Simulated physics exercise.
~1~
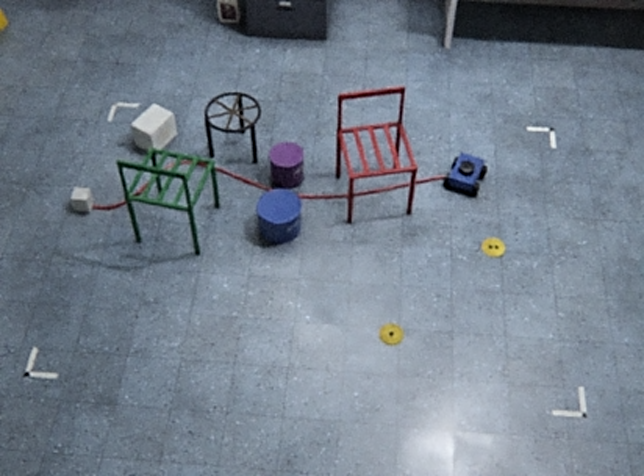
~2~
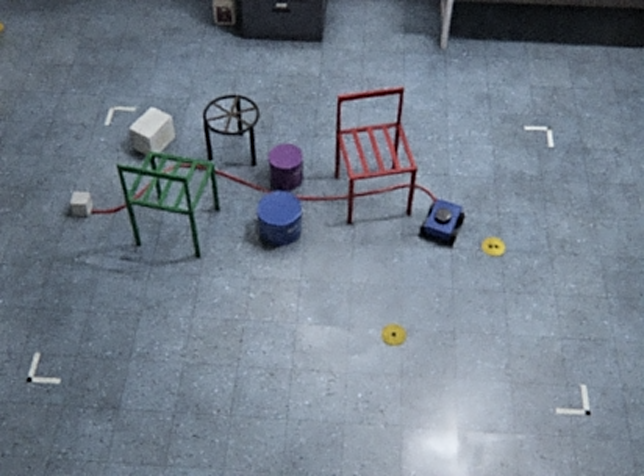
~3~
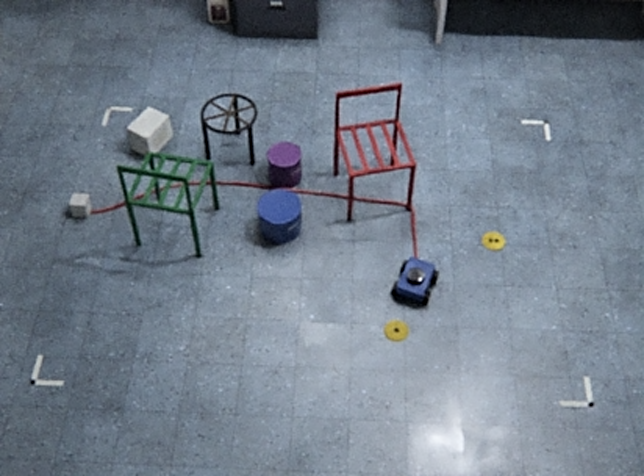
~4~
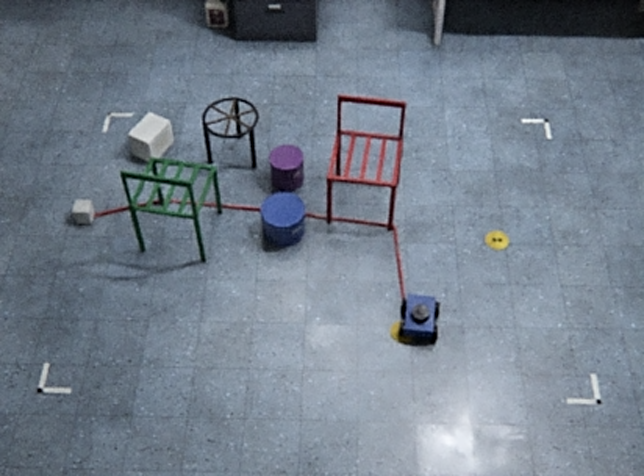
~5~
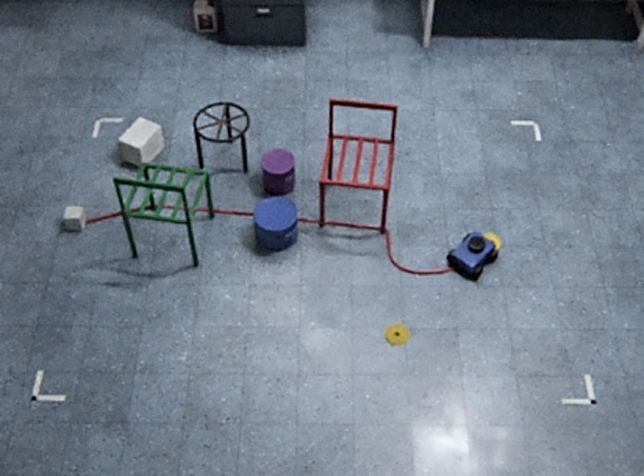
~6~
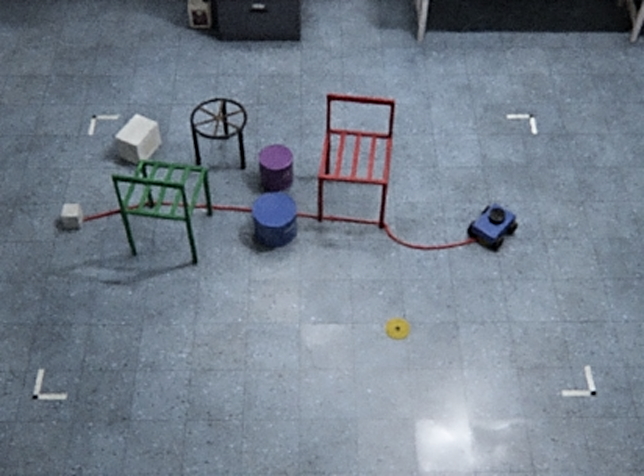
At first, a small blue cart sits to the right of a red chair, trailing a red lead that winds past a blue bin, a purple bucket, a black stool and a green chair to a small white block at far left, with a larger white box nearby. The cart moves down and left toward the lower yellow mark, drawing the lead into a bend at the red chair. As it reaches the mark, the red chair shifts and turns slightly. The cart then heads up and right to the other mark, its lead curving loosely behind. It ends there, covering that mark, while the other things remain standing.
